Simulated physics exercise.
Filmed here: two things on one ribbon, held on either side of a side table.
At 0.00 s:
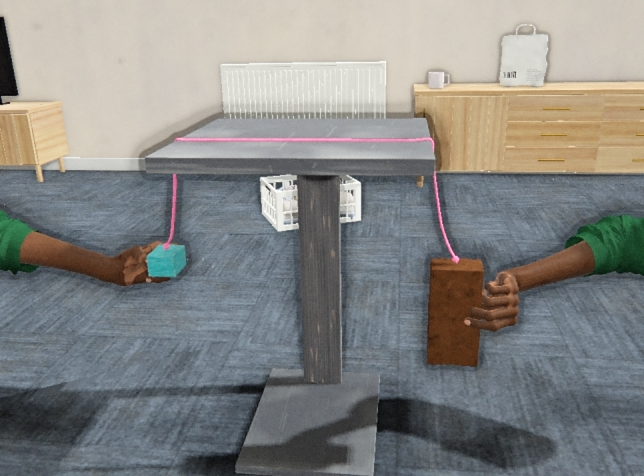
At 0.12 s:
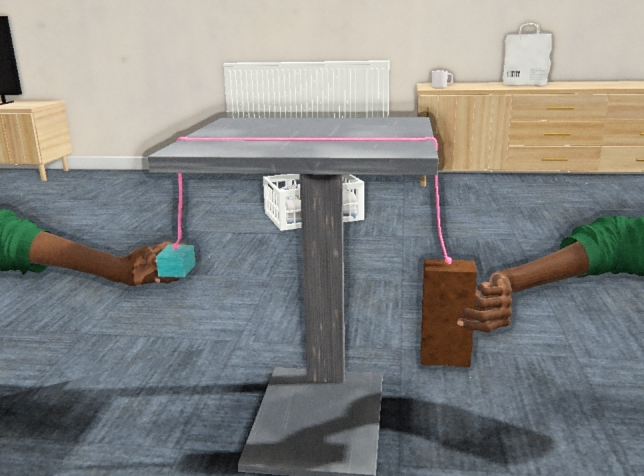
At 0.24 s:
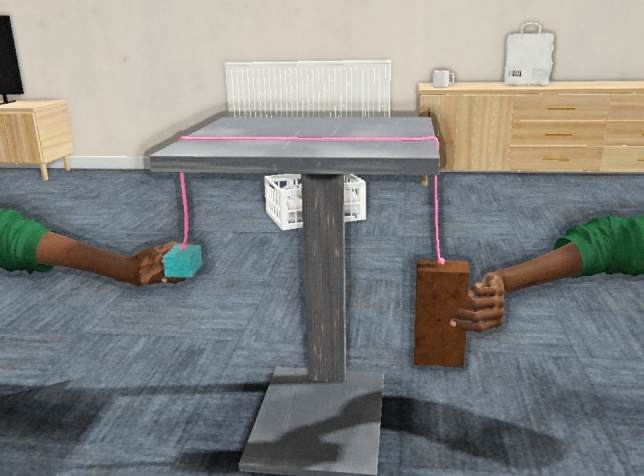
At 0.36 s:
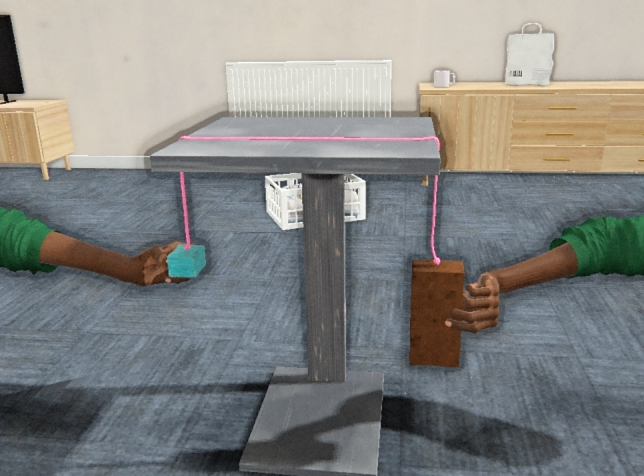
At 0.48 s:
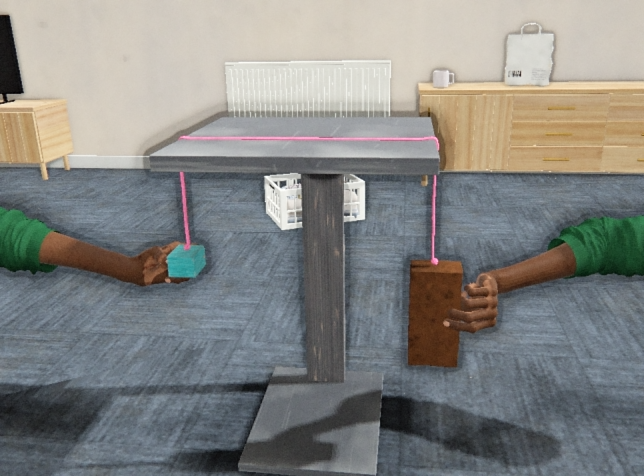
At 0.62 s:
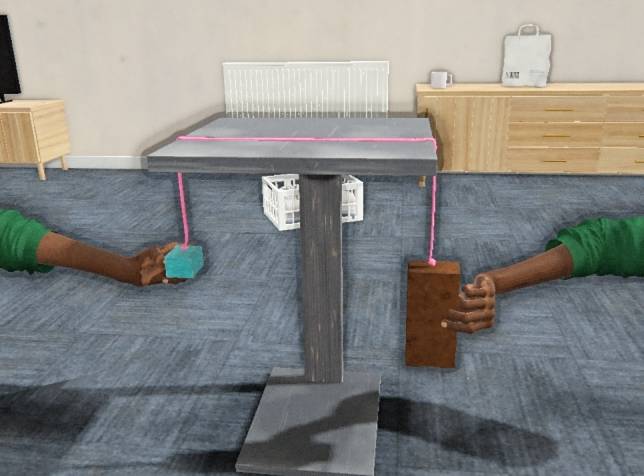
The video shows two hands holding a small teal block and a larger brown brick, joined by a pink ribbon draped over a grey side table, as both objects shift slightly inward toward the table's central post.
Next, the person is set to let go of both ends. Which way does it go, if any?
Drawn right.
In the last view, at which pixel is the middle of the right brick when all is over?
Its middle sits at (426, 414).
By 1.36 s, left block higher; right brick down on the floor near (426, 413).
By 1.90 s, left block down on the floor near (600, 464); right brick down on the floor near (427, 414).
When it is over, left block down on the floor; right brick down on the floor near (426, 414). The ribbon runs down on the right.
